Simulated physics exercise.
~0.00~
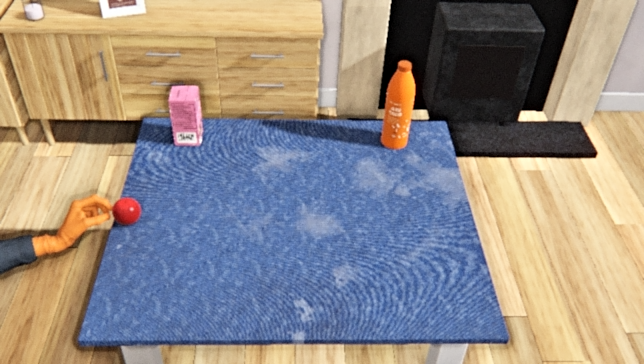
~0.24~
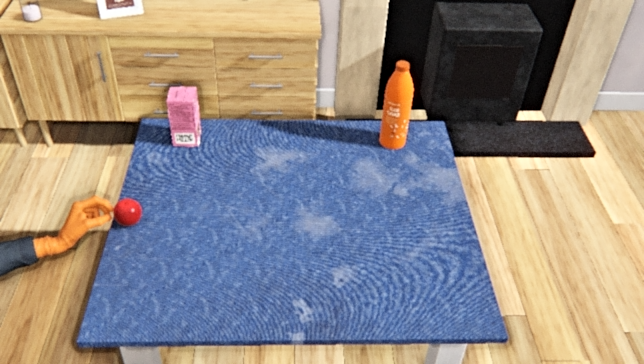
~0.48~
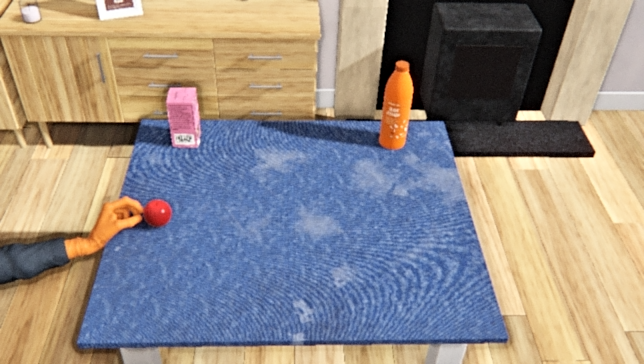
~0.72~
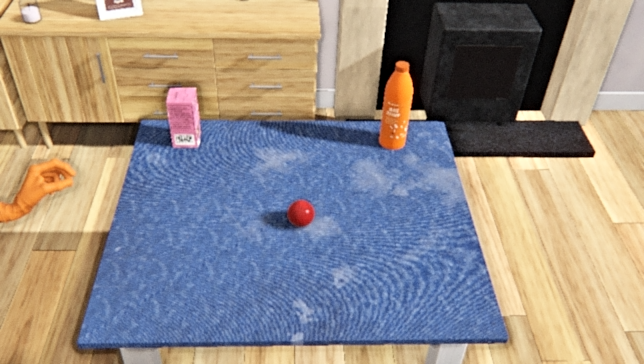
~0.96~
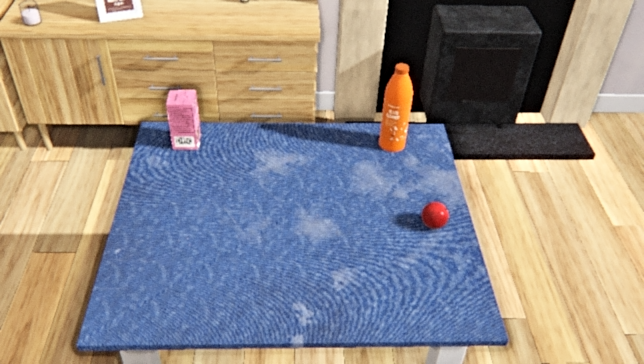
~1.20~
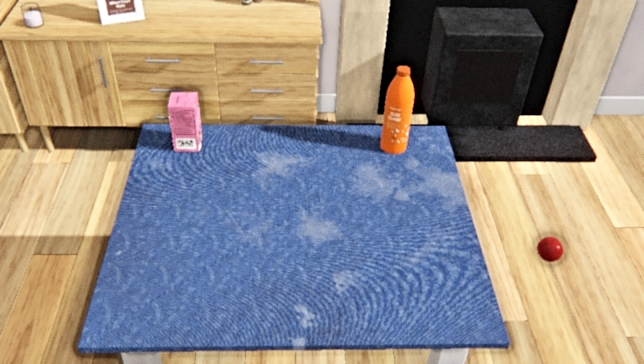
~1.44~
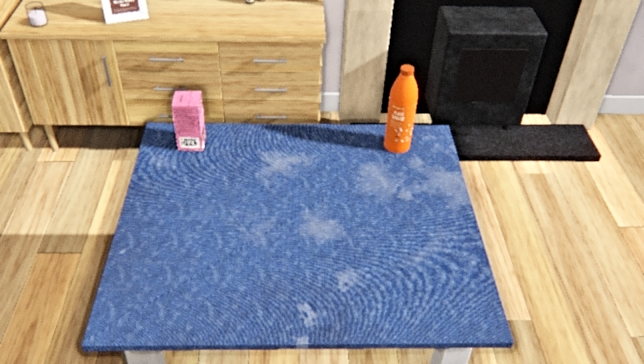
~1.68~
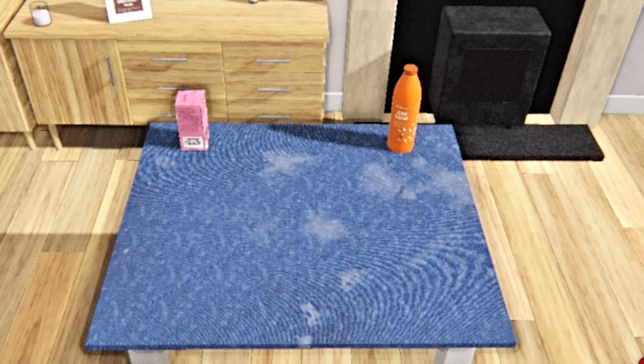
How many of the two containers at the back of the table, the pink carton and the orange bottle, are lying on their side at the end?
None of them are. Both the pink carton and the orange bottle are still standing upright.
